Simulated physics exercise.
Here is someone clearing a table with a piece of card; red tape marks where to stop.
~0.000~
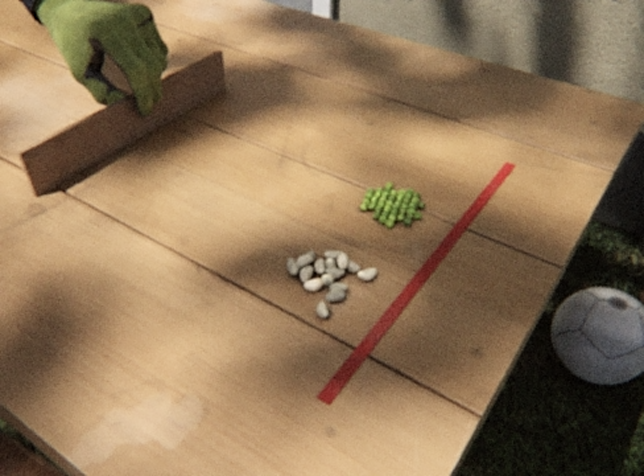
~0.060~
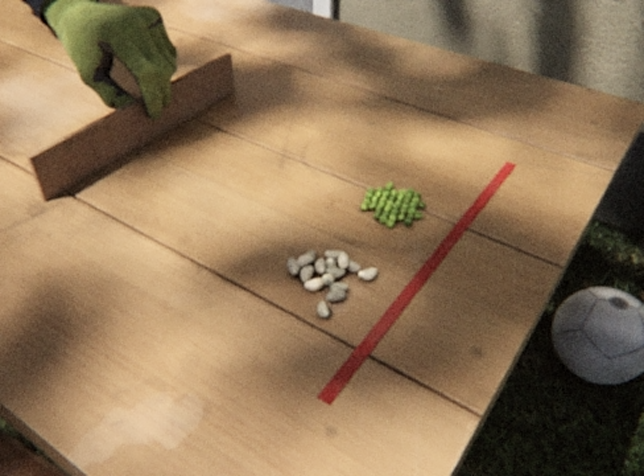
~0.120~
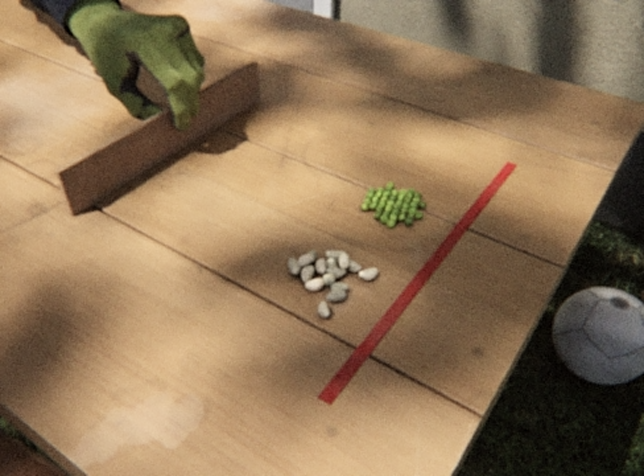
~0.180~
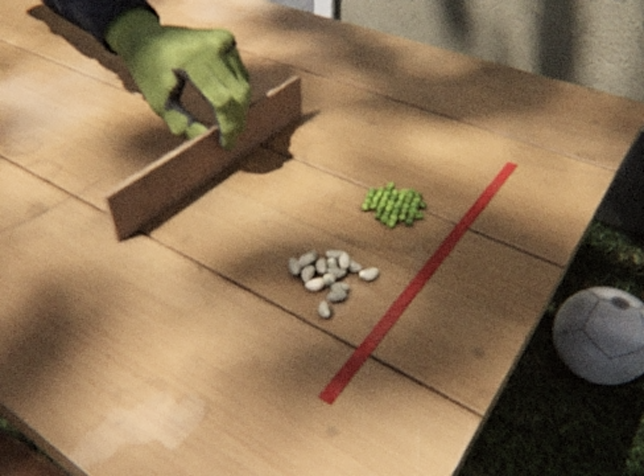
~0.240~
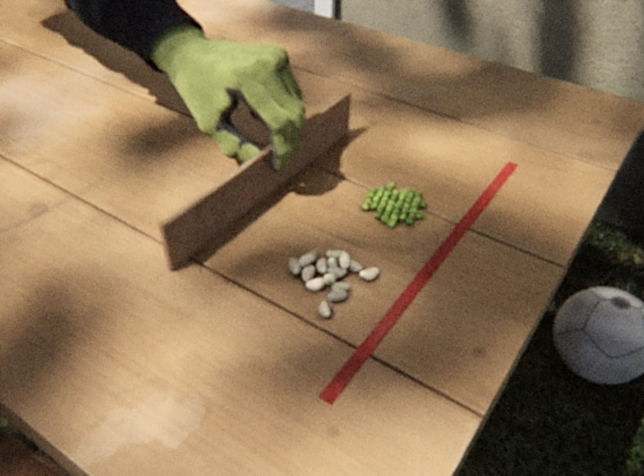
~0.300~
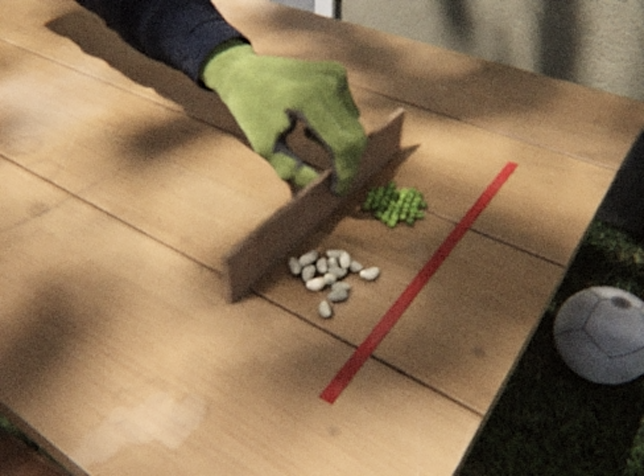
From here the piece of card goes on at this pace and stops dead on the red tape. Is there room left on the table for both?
In the end the front portion partly drops off, and the back portion partly drops off.
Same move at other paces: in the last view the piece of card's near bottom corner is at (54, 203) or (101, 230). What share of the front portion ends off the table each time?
About 0 and 0 per cent.
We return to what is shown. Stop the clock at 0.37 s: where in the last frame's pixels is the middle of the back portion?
Roughly at (439, 230).
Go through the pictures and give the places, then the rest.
The first frame shows piece of card near (44, 164), at rest; red tape near (504, 172), about a palm's width from the edge; edge at (540, 311); front portion near (335, 274), a few white beans; back portion near (390, 204), some dried peas.
The second frame shows piece of card near (53, 168); back portion near (390, 204).
The third frame shows piece of card near (81, 183); front portion near (336, 273).
The fourth frame shows piece of card near (128, 207); back portion near (391, 204).
The fifth frame shows piece of card near (182, 235); front portion near (337, 273).
The sixth frame shows piece of card near (243, 266); red tape near (507, 172); edge at (542, 310); front portion near (337, 273); back portion near (392, 203).
After 0.37 s, piece of card still moving, near (407, 203); front portion all on the table, its front near (379, 329); back portion all on the table, its front near (479, 263).
After 0.46 s, piece of card stopped at the red tape; front portion all on the table, its front near (499, 386); back portion all on the table, its front near (606, 363).
After 0.74 s, piece of card stopped at the red tape; front portion the whole lot over the edge; back portion the whole lot over the edge.
In the end (0.9 s), piece of card stopped at the red tape; front portion the whole lot over the edge; back portion the whole lot over the edge.
